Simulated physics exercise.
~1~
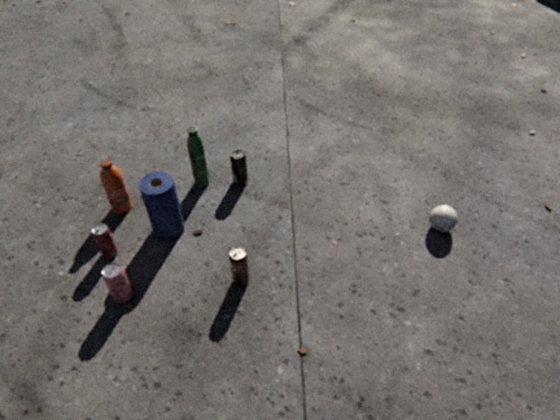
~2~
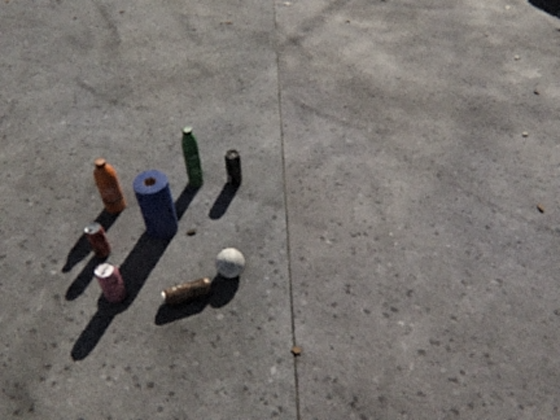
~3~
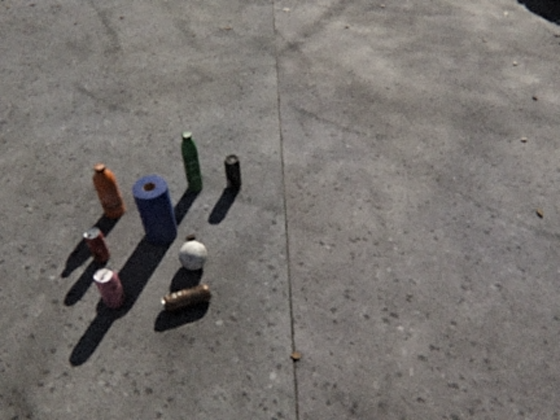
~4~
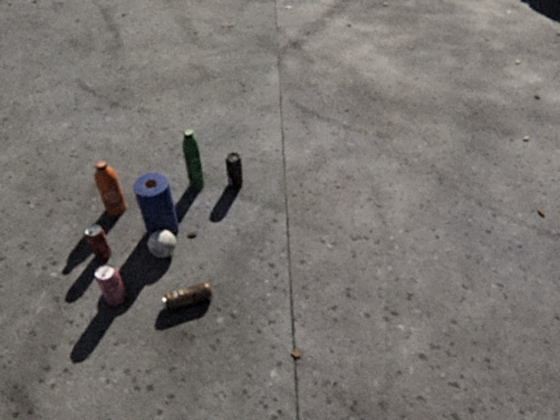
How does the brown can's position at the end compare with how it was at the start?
At the start the brown can stands upright on the concrete. By the end it is lying on its side.
White ball rolling left across sunlit concrete, knocking over a brown can, then stopping by a blue roll as the others stay standing.
